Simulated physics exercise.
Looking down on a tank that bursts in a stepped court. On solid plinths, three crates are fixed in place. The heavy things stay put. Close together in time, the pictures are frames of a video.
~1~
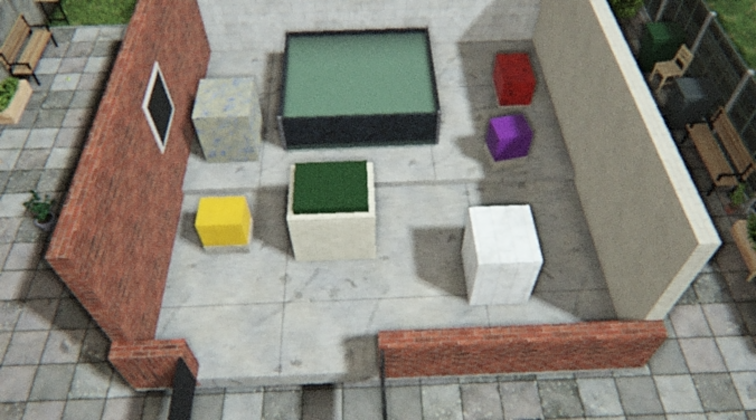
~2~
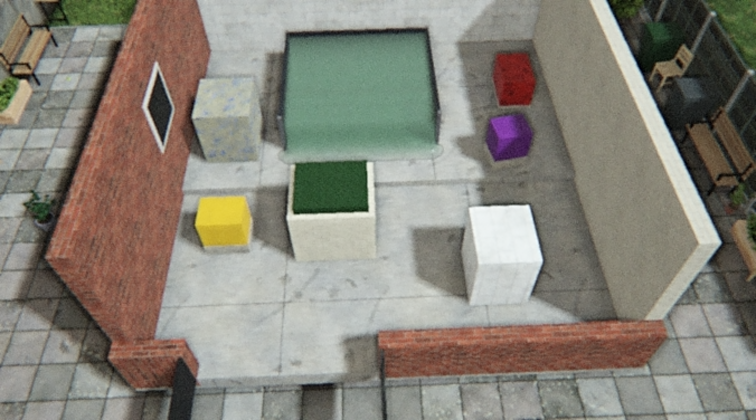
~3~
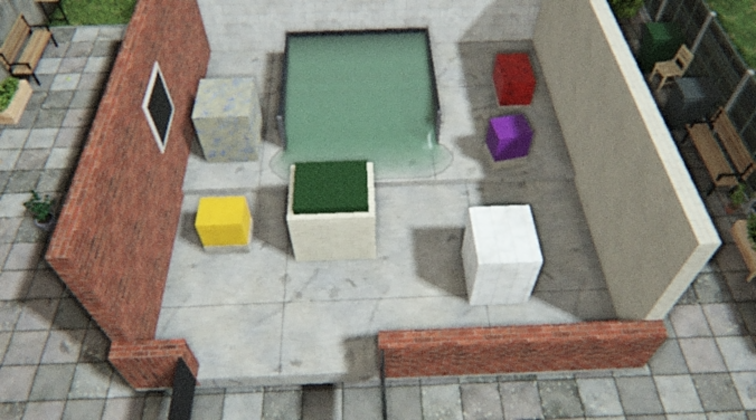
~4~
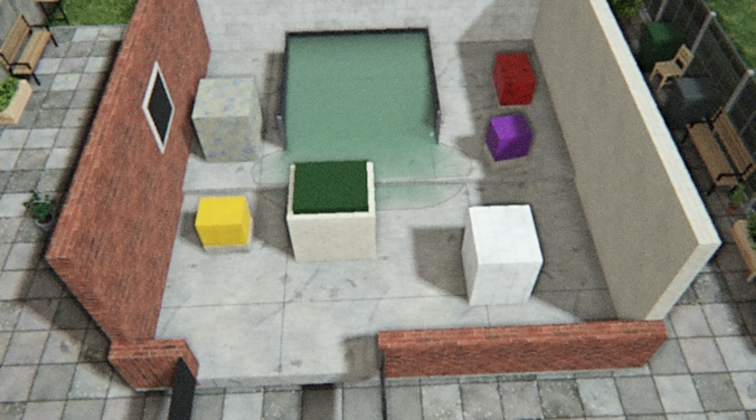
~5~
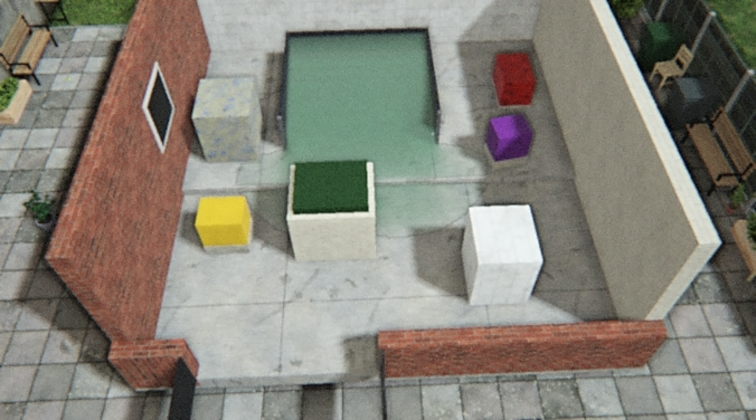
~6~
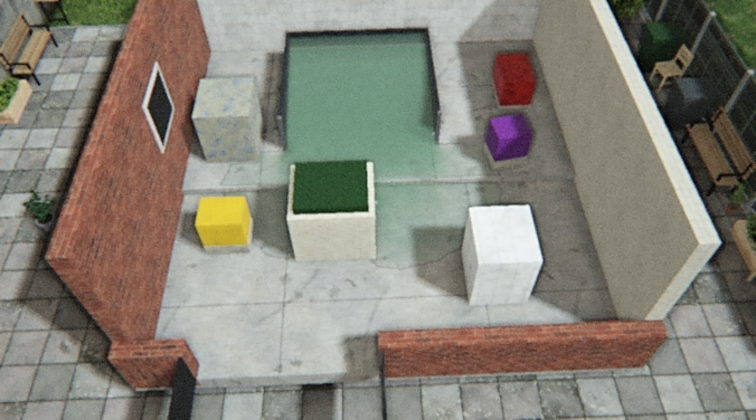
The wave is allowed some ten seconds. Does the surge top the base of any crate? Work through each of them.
The red crate gets touched by the water. The purple crate never gets touched by the water. The yellow crate gets touched by the water.
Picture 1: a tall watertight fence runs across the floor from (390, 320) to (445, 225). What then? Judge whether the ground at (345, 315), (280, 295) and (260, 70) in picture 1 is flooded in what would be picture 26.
Outcome by spot, in order - watered, watered, unwatered.
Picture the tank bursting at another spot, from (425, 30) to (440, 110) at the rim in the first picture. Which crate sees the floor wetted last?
Last in line is the crate marked yellow.
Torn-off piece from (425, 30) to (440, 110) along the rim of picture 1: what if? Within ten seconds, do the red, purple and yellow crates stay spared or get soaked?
In that case the red crate is flooded, the purple crate is flooded and the yellow crate is never flooded.
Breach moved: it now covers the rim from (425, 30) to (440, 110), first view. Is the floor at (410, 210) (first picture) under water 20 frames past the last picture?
At that place: Flooded.
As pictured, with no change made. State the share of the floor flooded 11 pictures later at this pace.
About 55 percent.
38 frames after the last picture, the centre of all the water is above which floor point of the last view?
It's close to (390, 211).
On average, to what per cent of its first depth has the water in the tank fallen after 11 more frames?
Roughly 38 percent.
A moment on, water covers 35 % of the floor; the red crate not reached, the purple crate water round its plinth, the yellow crate water round its plinth.
Next, water covers 55 % of the floor; the red crate not reached, the purple crate water round its plinth, the yellow crate water round its plinth.
Then, water covers 70 % of the floor; the red crate not reached, the purple crate water round its plinth, the yellow crate water round its plinth.
Later, water covers 90 % of the floor; the red crate water round its plinth, the purple crate water round its plinth, the yellow crate water round its plinth.
In the end, water covers 95 % of the floor; the red crate was topped, the purple crate stayed above the water, the yellow crate was topped.
